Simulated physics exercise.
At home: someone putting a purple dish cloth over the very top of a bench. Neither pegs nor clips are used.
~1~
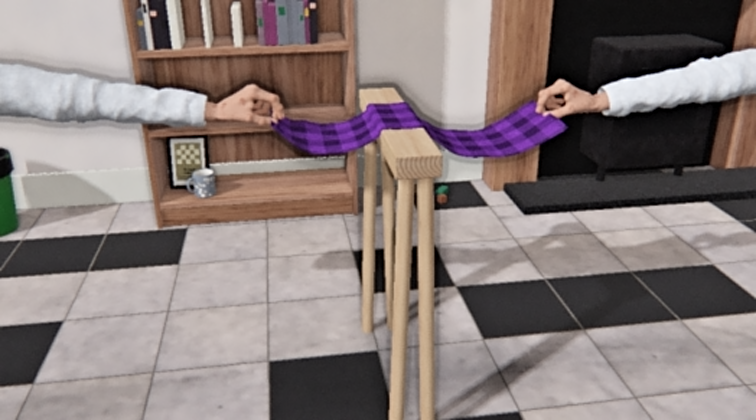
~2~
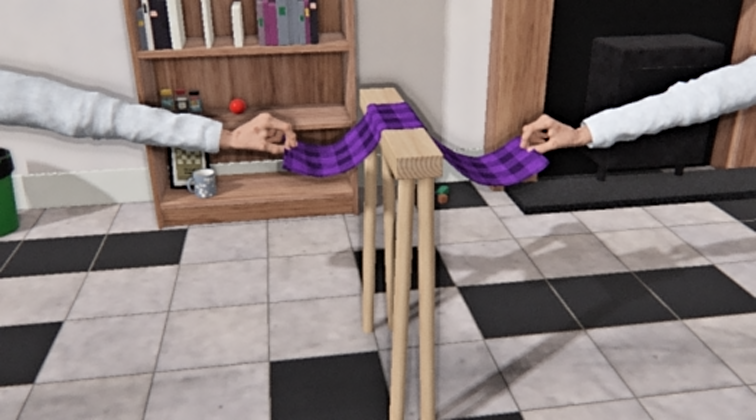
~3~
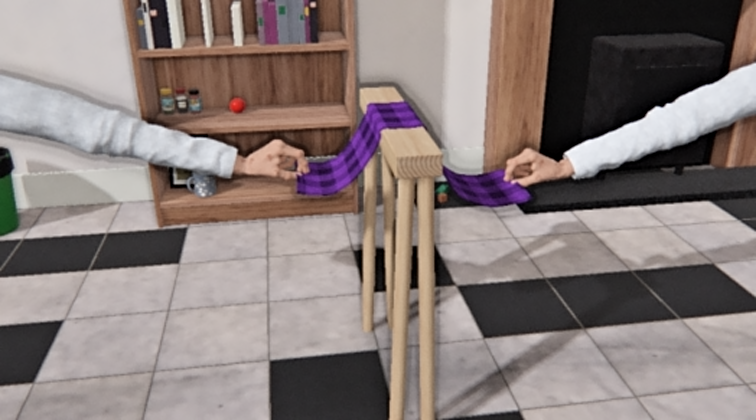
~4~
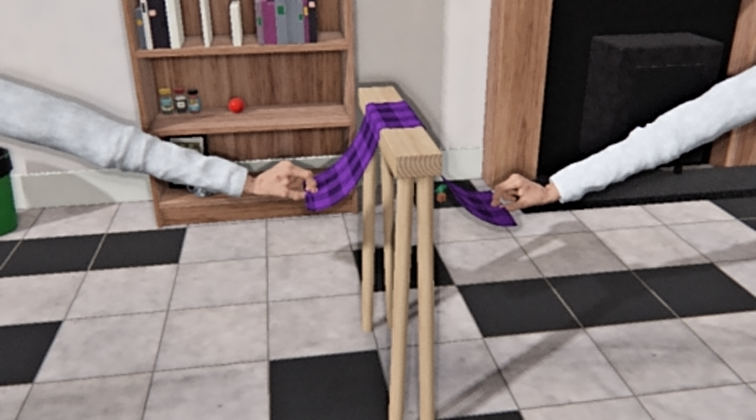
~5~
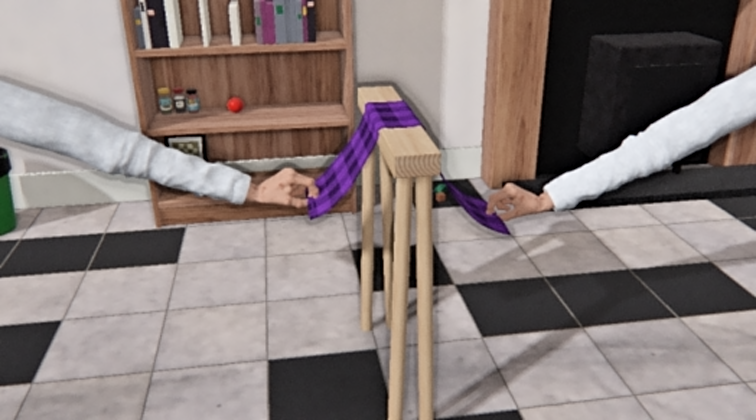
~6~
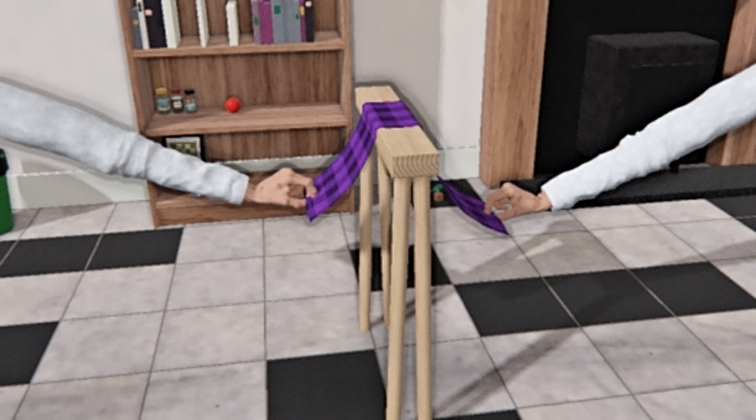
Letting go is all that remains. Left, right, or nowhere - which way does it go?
Nowhere, it stays.
Then, 0.72 s past the final frame, dish cloth hanging on both sides, left end near (354, 220), right end near (382, 255).
Then, 1.60 s past the final frame, dish cloth hanging on both sides, left end near (356, 221), right end near (389, 256).
When it is over, dish cloth hanging on both sides, left end near (372, 221), right end near (403, 257). The purple dish cloth keeps its place.
